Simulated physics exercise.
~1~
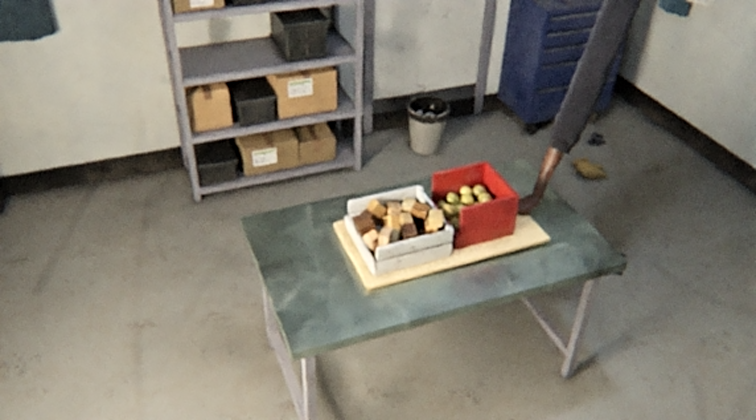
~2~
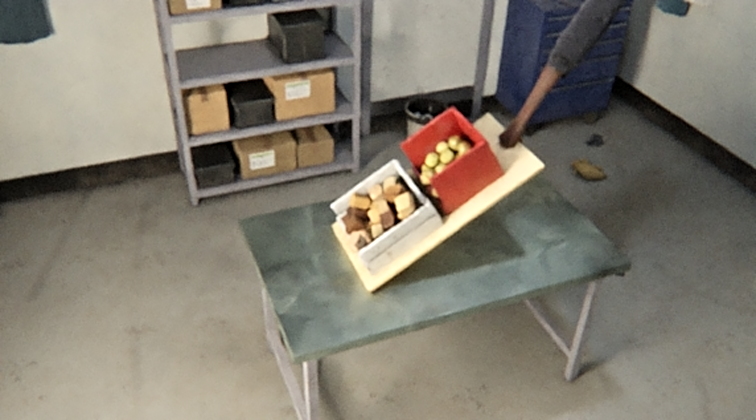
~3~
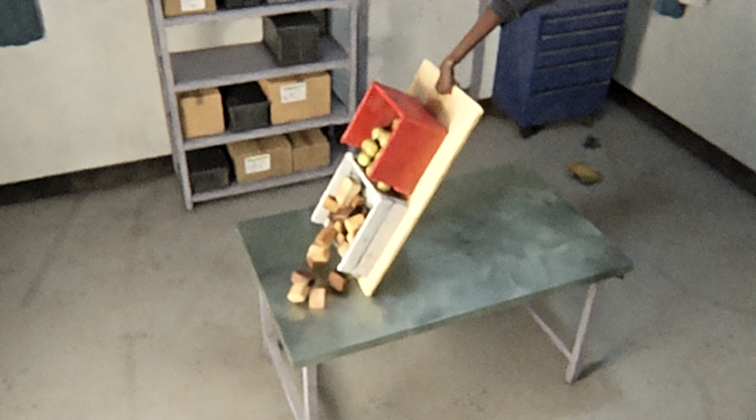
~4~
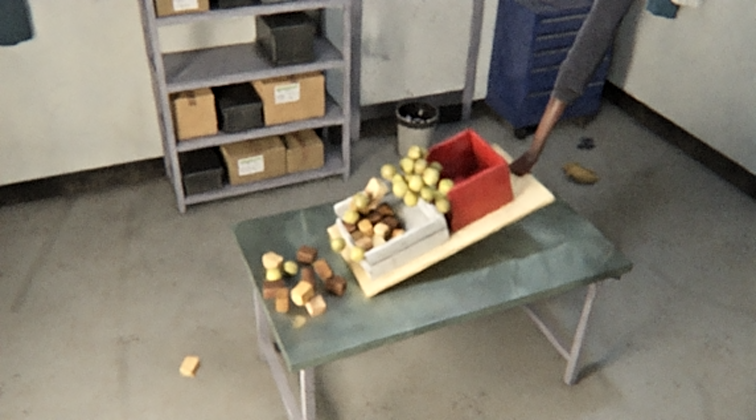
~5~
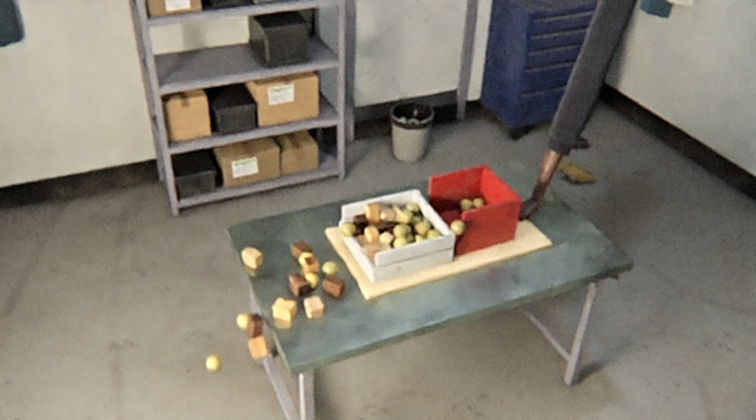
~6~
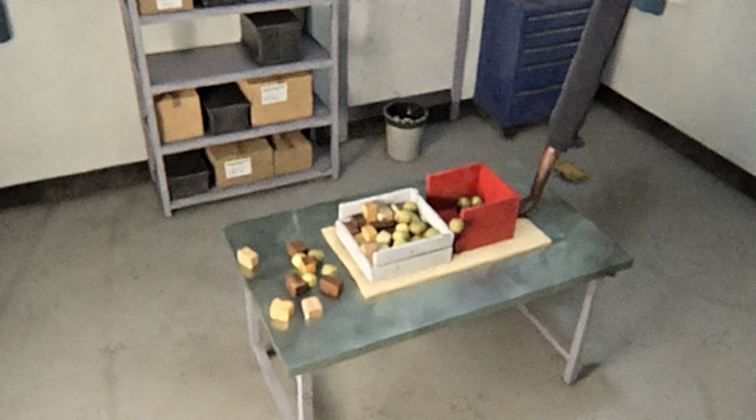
A plywood board carrying a white crate of wooden blocks on the left and a red crate of yellow apples on the right rests on a green table, seen from above in a room with shelves and a blue cabinet. A hand lifts the board's right end, tilting it smoothly leftward. As it steepens, blocks tumble from the white crate onto the table. While the board is lowered, apples spill from the red crate, many landing in the white one. Some pieces drop off the table's left side. The board lies flat again, with few apples left in the red crate.
